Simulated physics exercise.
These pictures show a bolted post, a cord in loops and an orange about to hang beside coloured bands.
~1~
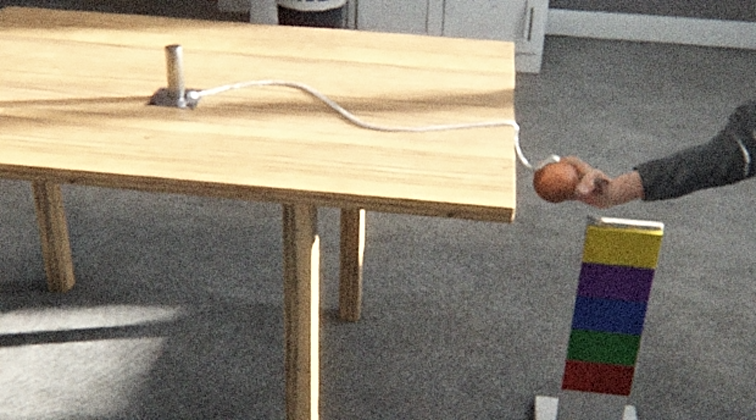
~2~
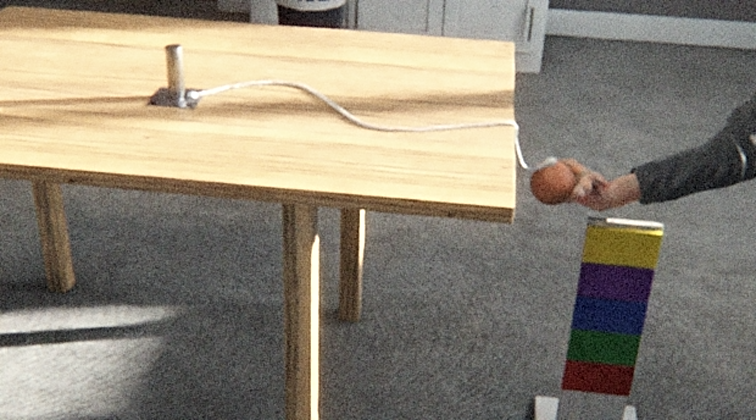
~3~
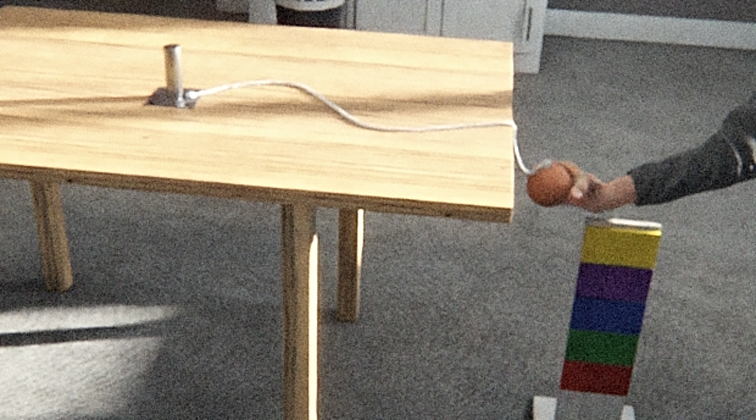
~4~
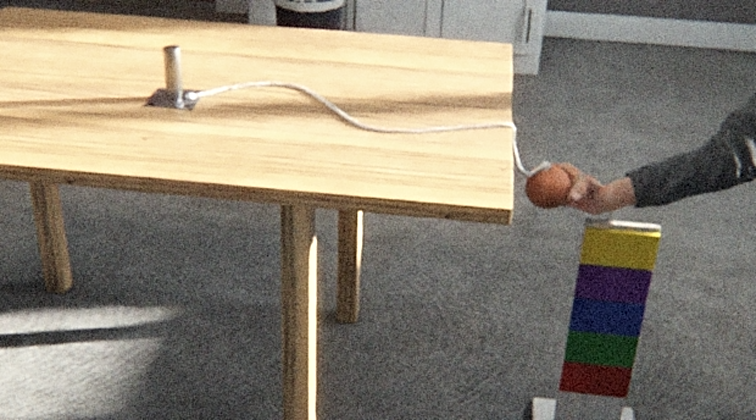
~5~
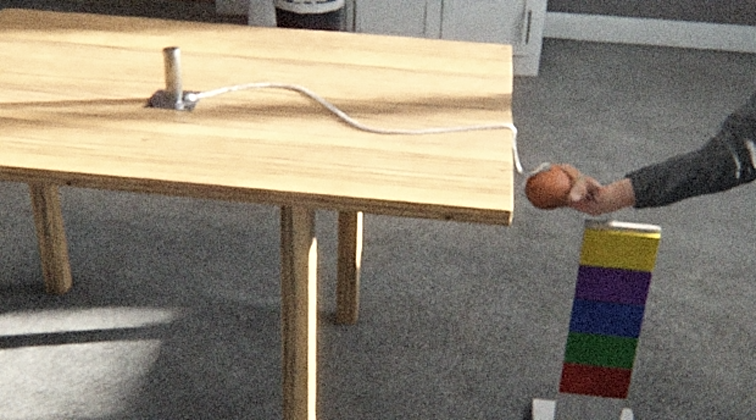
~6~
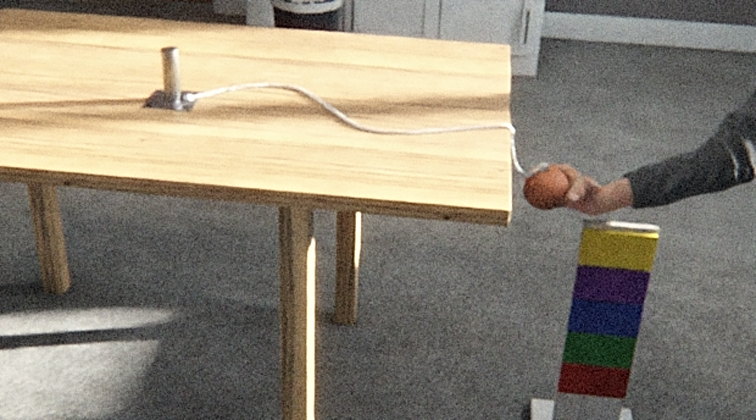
A hand reaching in from the right holds an orange ball-like object just past the edge of a pale wooden table, seen from slightly above in a grey-carpeted room. A white cord curves from a small metal post across the tabletop to it, above a stand banded yellow, purple, blue, green and red. The hand and orange object shift very slightly left, then stay nearly still.
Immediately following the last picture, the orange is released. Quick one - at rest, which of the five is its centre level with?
At purple.
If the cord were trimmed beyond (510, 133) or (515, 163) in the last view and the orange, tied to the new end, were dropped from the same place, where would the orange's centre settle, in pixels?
First try near (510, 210), second near (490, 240).
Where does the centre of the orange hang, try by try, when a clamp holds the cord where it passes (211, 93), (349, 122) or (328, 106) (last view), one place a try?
First near (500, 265), then near (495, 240), then near (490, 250).
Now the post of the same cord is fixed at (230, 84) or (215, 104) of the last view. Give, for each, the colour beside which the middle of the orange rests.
Answer, in order: Blue, blue.
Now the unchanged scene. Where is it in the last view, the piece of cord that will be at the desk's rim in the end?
Look close to (444, 131) - that's the one.
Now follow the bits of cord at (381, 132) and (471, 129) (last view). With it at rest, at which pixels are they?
They go to (450, 113) and to (509, 146).
Early on, orange near (461, 256); level with purple.
Midway, orange near (508, 272); level with purple.
Finally, orange near (501, 271); level with purple. The purple one.
